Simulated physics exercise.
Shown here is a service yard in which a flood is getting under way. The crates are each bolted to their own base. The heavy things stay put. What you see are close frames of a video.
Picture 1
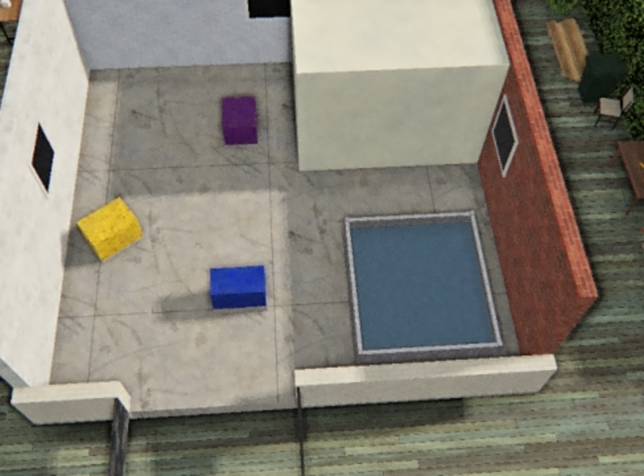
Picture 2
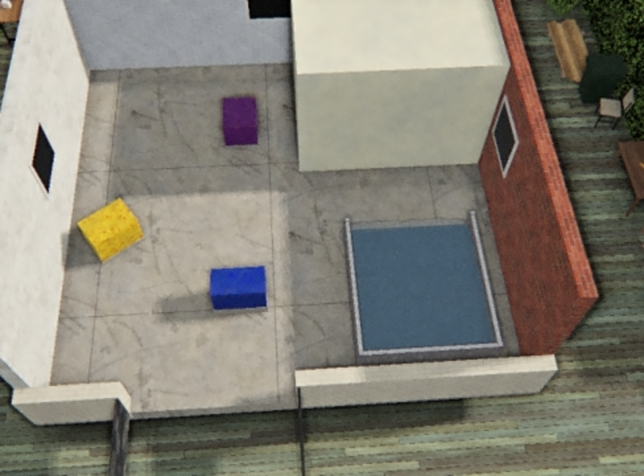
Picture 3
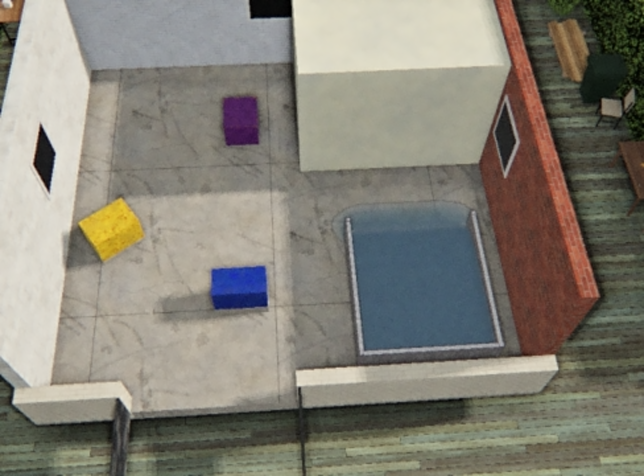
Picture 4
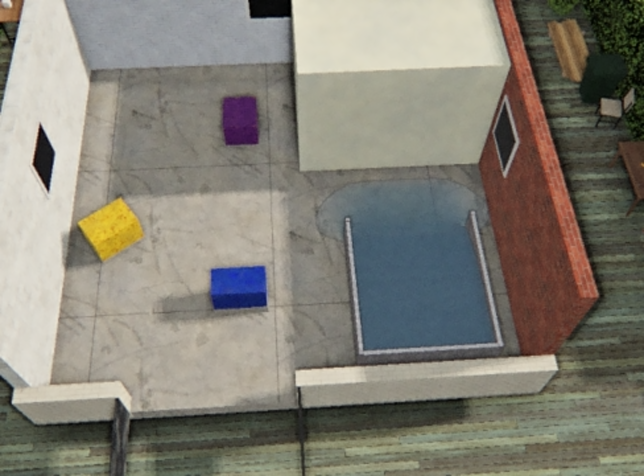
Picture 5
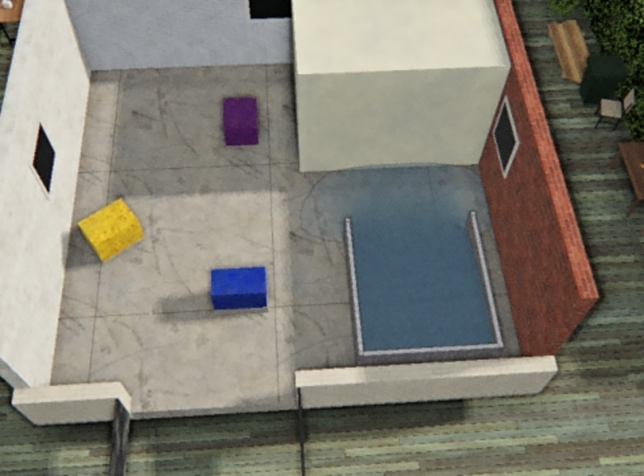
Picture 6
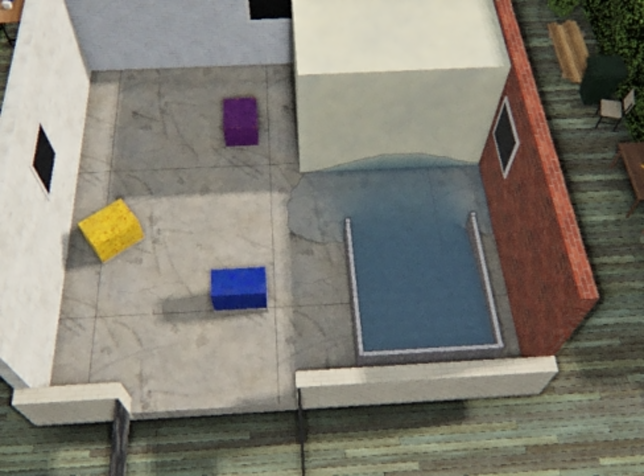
The clip opens on still water in an open tank in a walled yard, with yellow, purple and blue boxes nearby. The tank's far rim disappears, and water spreads from that side across the concrete in a widening curve, reaching the large cream block while the boxes stay still.
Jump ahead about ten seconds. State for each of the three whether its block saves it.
As I see it, I expect the blue crate to never get touched, I expect the purple crate to get touched, I expect the yellow crate to get touched.
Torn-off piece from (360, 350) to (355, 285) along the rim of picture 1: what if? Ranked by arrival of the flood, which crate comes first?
The crate marked blue, by my reading.
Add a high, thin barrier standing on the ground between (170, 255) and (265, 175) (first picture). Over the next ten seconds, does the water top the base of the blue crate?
Blue: Flooded.
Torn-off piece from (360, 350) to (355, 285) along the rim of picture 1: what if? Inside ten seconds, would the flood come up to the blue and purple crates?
Taking them in turn, the blue crate is overtopped and the purple crate is overtopped.
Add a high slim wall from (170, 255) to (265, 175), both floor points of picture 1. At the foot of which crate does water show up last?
I'd go with the one in yellow.
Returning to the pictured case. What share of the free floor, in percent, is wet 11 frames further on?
Near 30 in a hundred.
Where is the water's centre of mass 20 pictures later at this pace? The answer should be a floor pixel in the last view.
Point: (369, 240).
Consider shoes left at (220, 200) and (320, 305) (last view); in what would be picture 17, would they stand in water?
Wet, dry.
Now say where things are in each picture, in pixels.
The first frame shows still water in the open tank at (419, 281).
In the second frame, water pours out on the open tank's far side and has run to a hidden place.
In the third frame, the front is at a hidden place, out from the gap on the open tank's far side.
In the fourth frame, water pours out on the open tank's far side and has run to (475, 198).
In the fifth frame, the front is at (456, 166), out from the gap on the open tank's far side.
In the sixth frame, water pours out on the open tank's far side and has run to (309, 173).
A moment on, water covers 15 % of the floor; the blue crate not reached, the purple crate water round its plinth, the yellow crate not reached.
Next, water covers 30 % of the floor; the blue crate not reached, the purple crate water round its plinth, the yellow crate not reached.
Then, water covers 55 % of the floor; the blue crate water round its plinth, the purple crate water round its plinth, the yellow crate water round its plinth.
Later, water covers 85 % of the floor; the blue crate water round its plinth, the purple crate water round its plinth, the yellow crate water round its plinth.
In the end, water covers 100 % of the floor; the blue crate stayed above the water, the purple crate was topped, the yellow crate was topped.
